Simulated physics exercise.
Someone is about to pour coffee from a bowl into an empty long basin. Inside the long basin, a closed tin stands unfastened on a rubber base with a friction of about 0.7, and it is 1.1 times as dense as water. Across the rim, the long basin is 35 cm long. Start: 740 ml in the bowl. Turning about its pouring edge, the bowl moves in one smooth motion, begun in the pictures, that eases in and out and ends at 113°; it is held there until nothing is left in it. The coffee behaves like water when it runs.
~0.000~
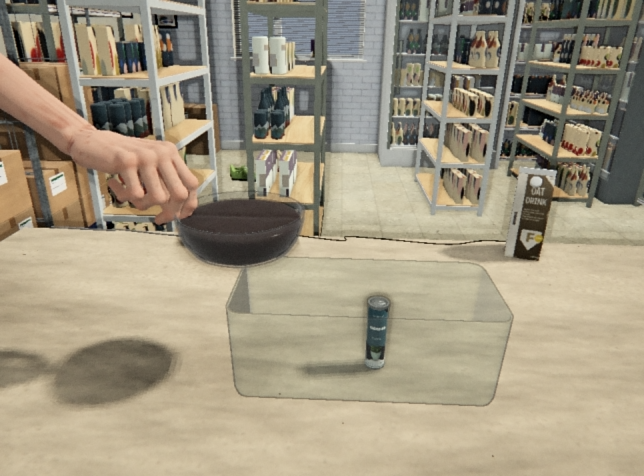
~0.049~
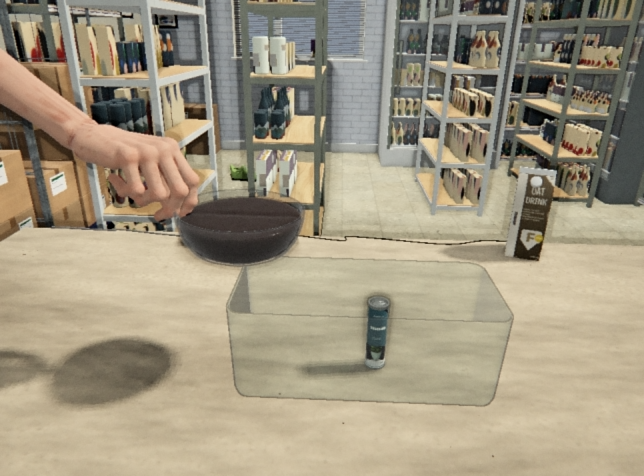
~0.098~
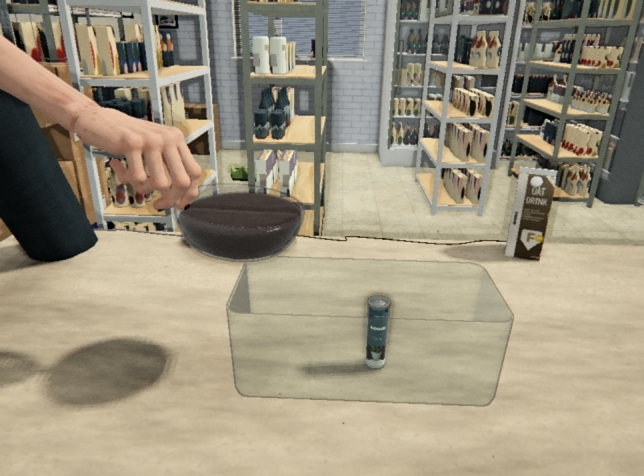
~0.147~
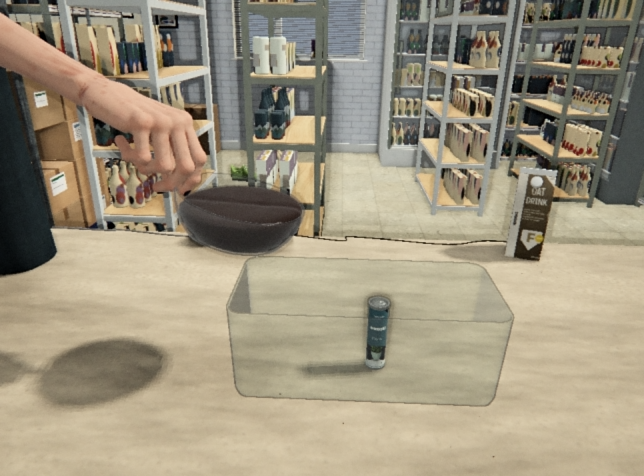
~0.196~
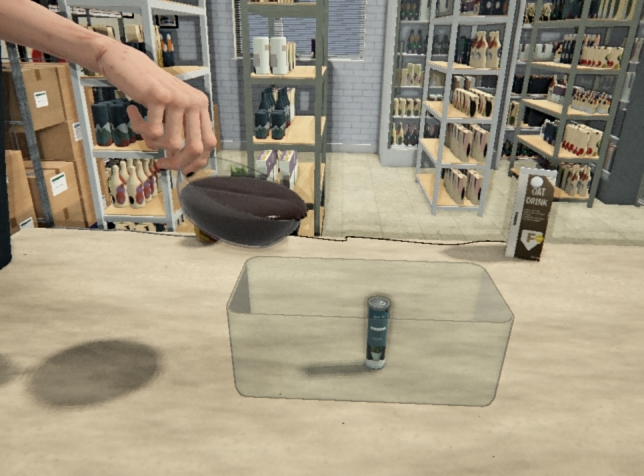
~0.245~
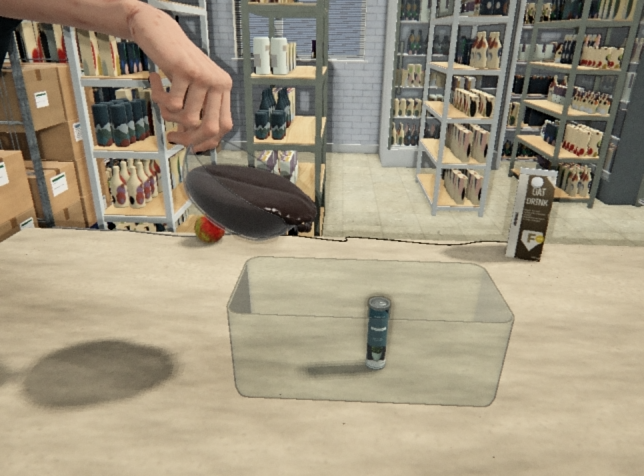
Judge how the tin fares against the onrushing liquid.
My bet is it will last.
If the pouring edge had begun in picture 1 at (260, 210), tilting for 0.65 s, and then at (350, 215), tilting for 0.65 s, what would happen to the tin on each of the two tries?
In the first try it comes down; in the second it comes down.
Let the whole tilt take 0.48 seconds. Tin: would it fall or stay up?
Holds steady.
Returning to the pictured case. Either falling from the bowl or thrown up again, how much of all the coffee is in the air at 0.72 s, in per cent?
About 1 % of the total.
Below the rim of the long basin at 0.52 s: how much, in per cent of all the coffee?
Around 30%.
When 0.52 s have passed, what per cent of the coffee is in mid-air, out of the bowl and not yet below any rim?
Near 62 in a hundred.
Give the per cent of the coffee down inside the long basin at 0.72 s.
98 per cent, give or take a little.
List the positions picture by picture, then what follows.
Tilt 0°; pouring edge (304, 213); surface from (182, 215) to (302, 218); the long basin's rim runs from (237, 282) to (497, 291); the tin's top is at (379, 305), in the first picture.
Tilt 2°; pouring edge (304, 213); surface from (182, 213) to (302, 217), in the second picture.
Tilt 6°; pouring edge (304, 214); surface from (183, 207) to (302, 213), in the third picture.
Tilt 14°; pouring edge (304, 214); surface from (183, 199) to (303, 208), in the fourth picture.
Tilt 24°; pouring edge (303, 214); surface from (185, 185) to (303, 207); 3 per cent is over the edge, in the fifth picture.
Tilt 35°; pouring edge (303, 214); surface from (189, 170) to (289, 195); 9 per cent is over the edge, in the sixth picture.
Then, 0.52 s in, the tilt is 102° and 9 per cent is still to pour; the tin stands where it began.
Then, 0.72 s in, the tilt is 113° and 0 per cent is still to pour; the tin stands where it began.
Then, 0.92 s in, the tilt is 113° and 0 per cent is still to pour; the tin stands where it began.
Then, 1.15 s in, the tilt is 113° and 0 per cent is still to pour; the tin stands where it began.
Finally, the tin stands where it began.
